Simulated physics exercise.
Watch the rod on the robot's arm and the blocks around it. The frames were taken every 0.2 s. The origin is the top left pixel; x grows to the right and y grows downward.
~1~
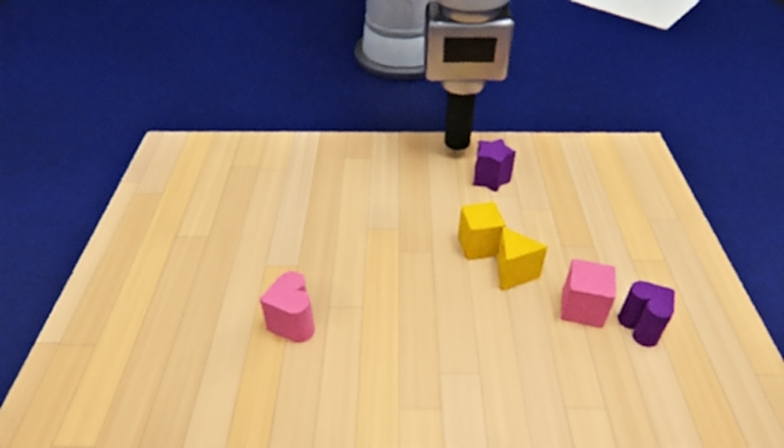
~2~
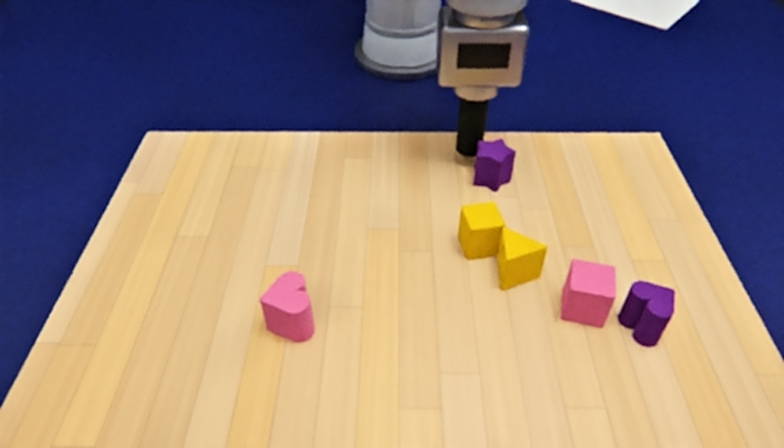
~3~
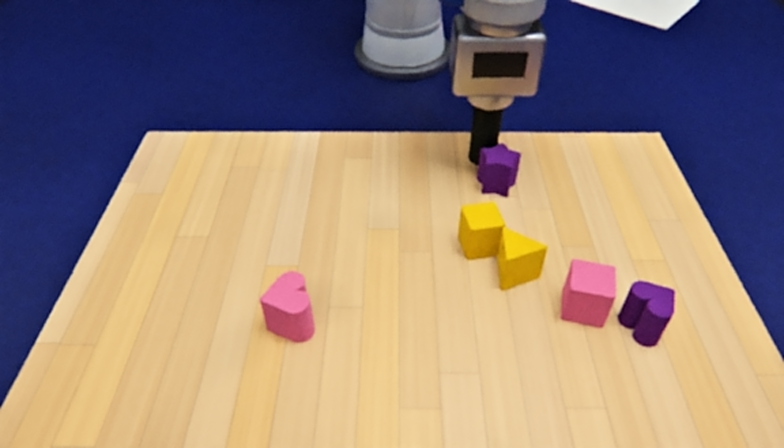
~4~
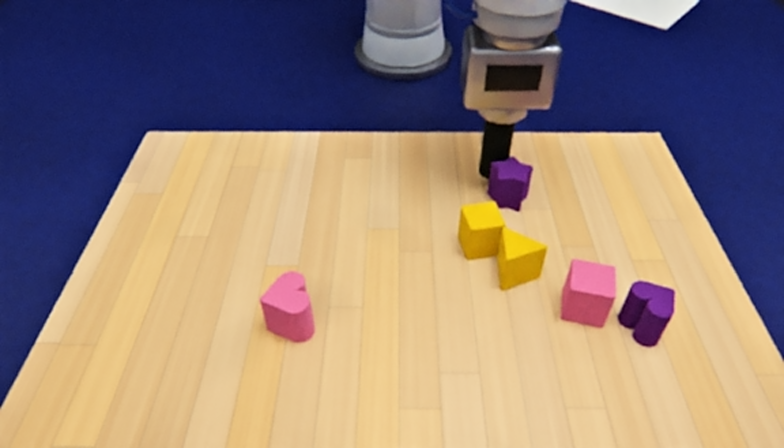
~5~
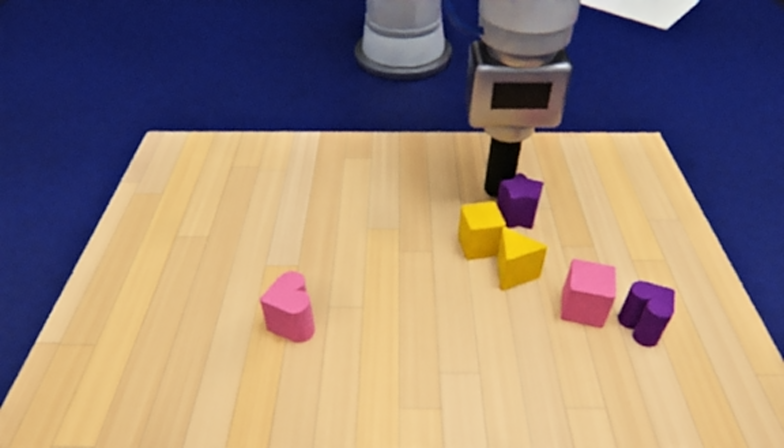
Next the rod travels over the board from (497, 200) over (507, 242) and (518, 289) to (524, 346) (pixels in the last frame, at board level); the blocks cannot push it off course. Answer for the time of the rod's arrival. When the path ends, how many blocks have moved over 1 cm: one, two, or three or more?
Most likely two.
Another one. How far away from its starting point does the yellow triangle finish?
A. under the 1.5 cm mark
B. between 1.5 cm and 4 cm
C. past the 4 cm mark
Letter C.
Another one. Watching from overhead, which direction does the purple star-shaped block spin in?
Looking down, it rotates anti-clockwise.
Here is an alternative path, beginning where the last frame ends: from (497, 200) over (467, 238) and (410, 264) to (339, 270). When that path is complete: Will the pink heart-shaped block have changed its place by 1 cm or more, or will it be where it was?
By the last moment of the path, the pink heart-shaped block has stayed put.
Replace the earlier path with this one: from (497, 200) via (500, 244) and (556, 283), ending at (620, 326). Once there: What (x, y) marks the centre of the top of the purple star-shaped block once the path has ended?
It should be at (538, 205) by then.
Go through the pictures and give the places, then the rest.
Rod tip at (457, 143); block tops, yellow square block at (483, 215); yellow triangle at (520, 244); purple star-shaped block at (495, 149); pink square block at (594, 277), in the first frame.
Rod at (469, 149); blocks unchanged, in the second frame.
Rod at (482, 158); purple star-shaped block at (501, 154), in the third frame.
Rod at (493, 172); purple star-shaped block at (513, 168), in the fourth frame.
Rod at (498, 190); yellow square block at (483, 215); yellow triangle at (520, 244); purple star-shaped block at (523, 186); pink square block at (594, 277), in the fifth frame.
On the path given first. One third of the way, rod at (510, 232); yellow square block at (480, 216); purple star-shaped block at (546, 211), turned 55° anticlockwise.
Two thirds of the way, rod at (521, 279); yellow square block at (479, 217); yellow triangle at (525, 283), turned 25° anticlockwise; purple star-shaped block at (548, 214), turned 70° anticlockwise.
At the end, rod at (527, 335); yellow square block at (479, 217); yellow triangle at (531, 344), turned 20° anticlockwise; purple star-shaped block at (548, 214), turned 70° anticlockwise; pink square block in place.
